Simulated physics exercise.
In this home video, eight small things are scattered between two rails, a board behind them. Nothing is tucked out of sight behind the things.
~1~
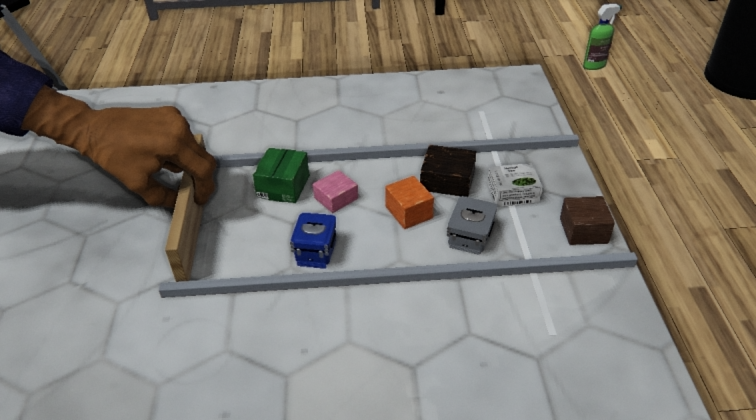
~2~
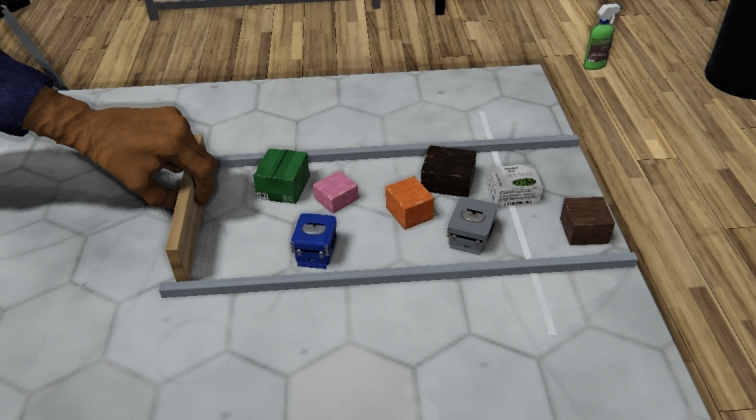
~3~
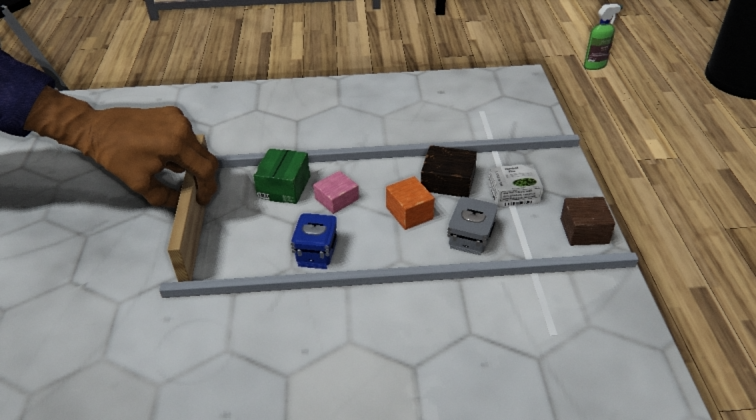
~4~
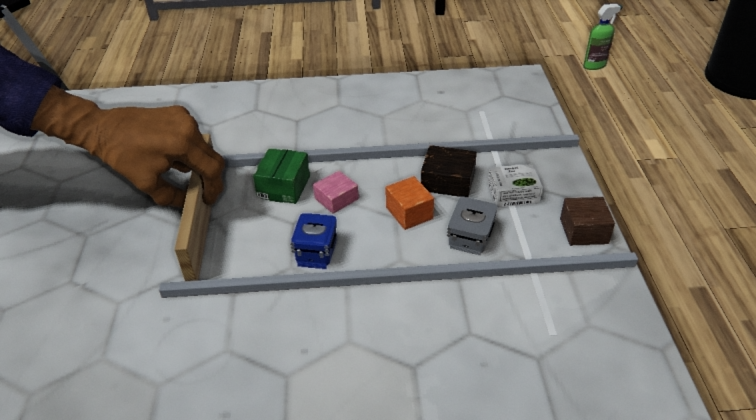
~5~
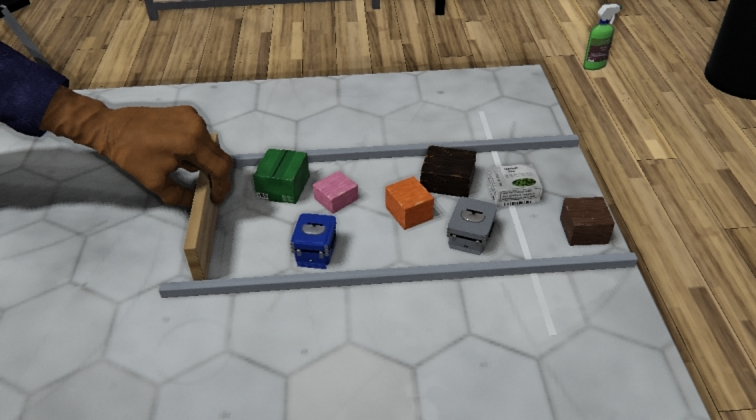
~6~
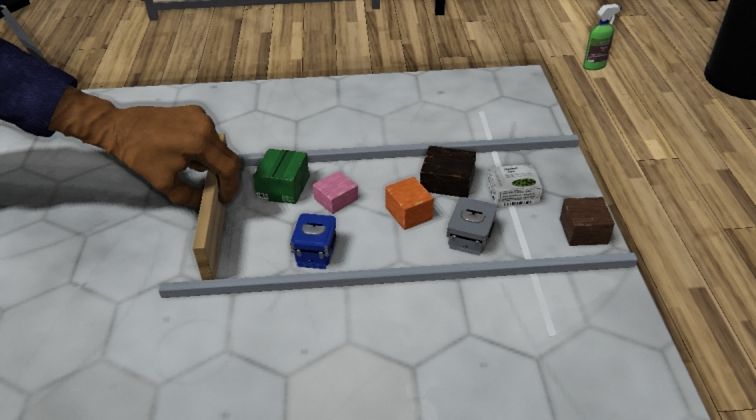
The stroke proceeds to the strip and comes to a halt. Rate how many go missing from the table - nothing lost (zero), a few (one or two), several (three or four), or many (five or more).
A few, one or two.
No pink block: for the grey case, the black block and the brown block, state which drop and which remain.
Grey case safe, black block safe, brown block safe.
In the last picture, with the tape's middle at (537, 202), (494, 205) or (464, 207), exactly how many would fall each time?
You'd get 2, then 0, then 0.
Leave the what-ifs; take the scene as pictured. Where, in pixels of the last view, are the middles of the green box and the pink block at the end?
Roughly (519, 152), and the other roughly (522, 181).
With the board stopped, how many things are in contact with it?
All in all, 3.
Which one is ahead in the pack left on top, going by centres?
Brown block.
A little later, none off yet; brown block at rest near (586, 221); white box at rest near (514, 185); grey case at rest near (472, 226).
Next, none off yet; brown block at rest near (586, 221); white box shifted a little near (528, 187); grey case shifted a little near (489, 231).
When it is over, the number that fall off is one or two; down, white box.
